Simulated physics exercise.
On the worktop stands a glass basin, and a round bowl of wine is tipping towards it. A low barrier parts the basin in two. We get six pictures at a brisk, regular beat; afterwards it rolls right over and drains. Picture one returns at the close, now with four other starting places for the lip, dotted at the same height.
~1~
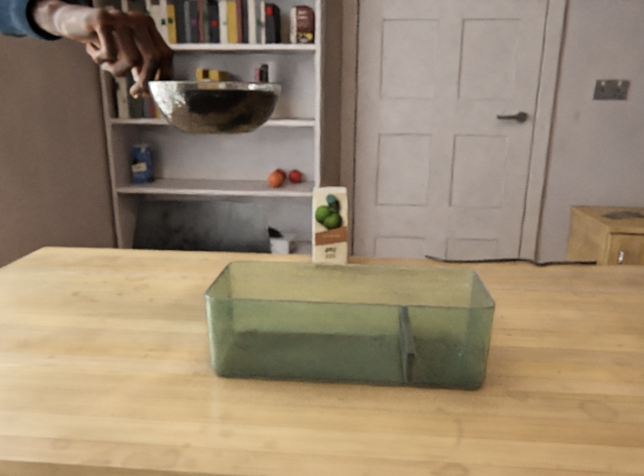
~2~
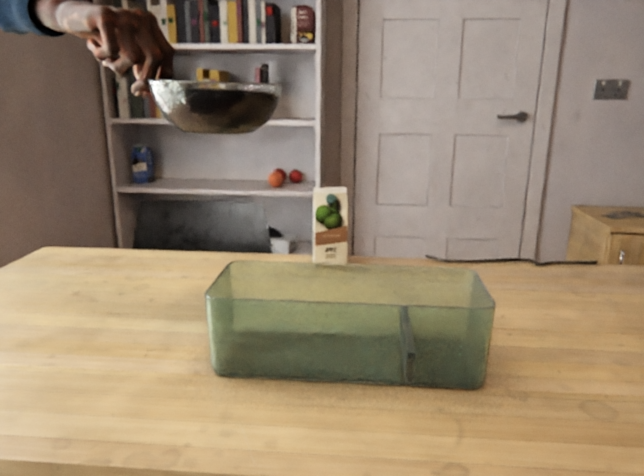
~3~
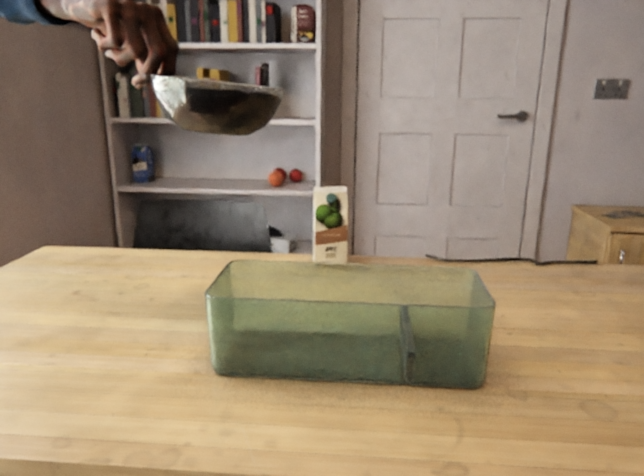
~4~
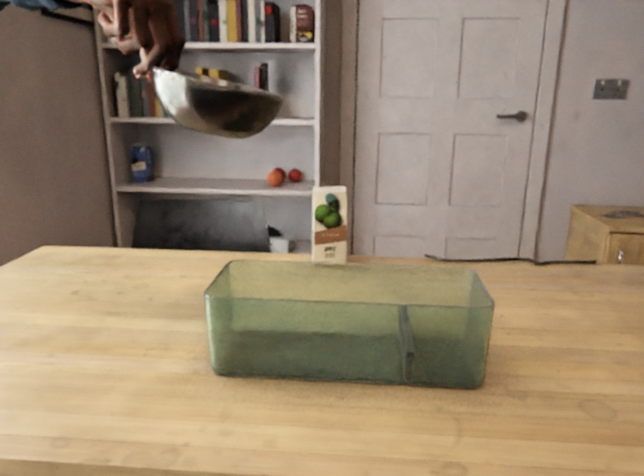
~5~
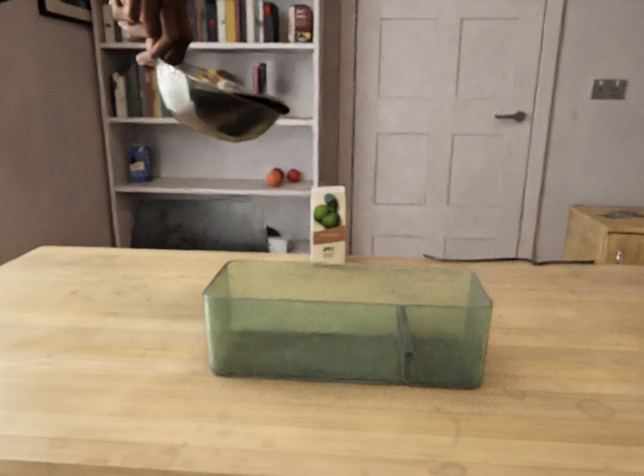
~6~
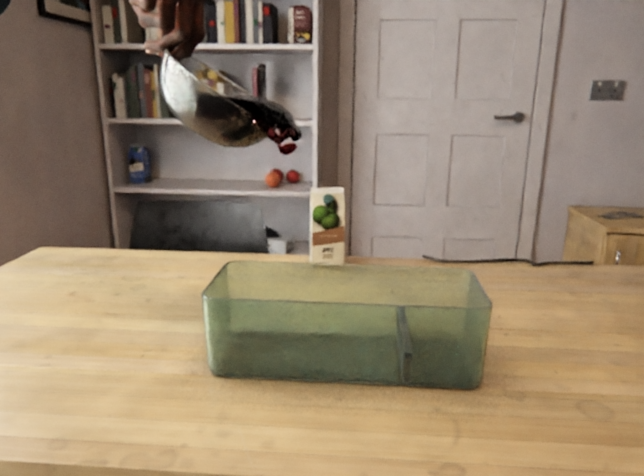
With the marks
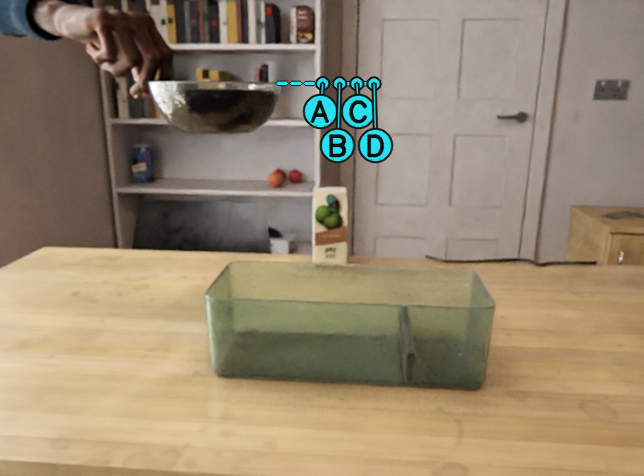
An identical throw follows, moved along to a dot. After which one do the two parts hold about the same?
Best: C.
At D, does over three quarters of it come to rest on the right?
No, it does not.
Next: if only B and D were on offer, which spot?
Here it is spot D.
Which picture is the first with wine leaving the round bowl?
In picture 5.
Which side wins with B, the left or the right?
More ends on the left.
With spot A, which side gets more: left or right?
More ends on the left.
In cyan, A at (322, 83); B at (339, 83); C at (356, 83); D at (373, 83).
If A is chosen, about 90 % ends left of the wall and 6 % right of it; 4 % is lost outside.
If B is chosen, about 69 % ends left of the wall and 28 % right of it; 3 % is lost outside.
If C is chosen, about 50 % ends left of the wall and 47 % right of it; 3 % is lost outside.
If D is chosen, about 39 % ends left of the wall and 58 % right of it; 4 % is lost outside.
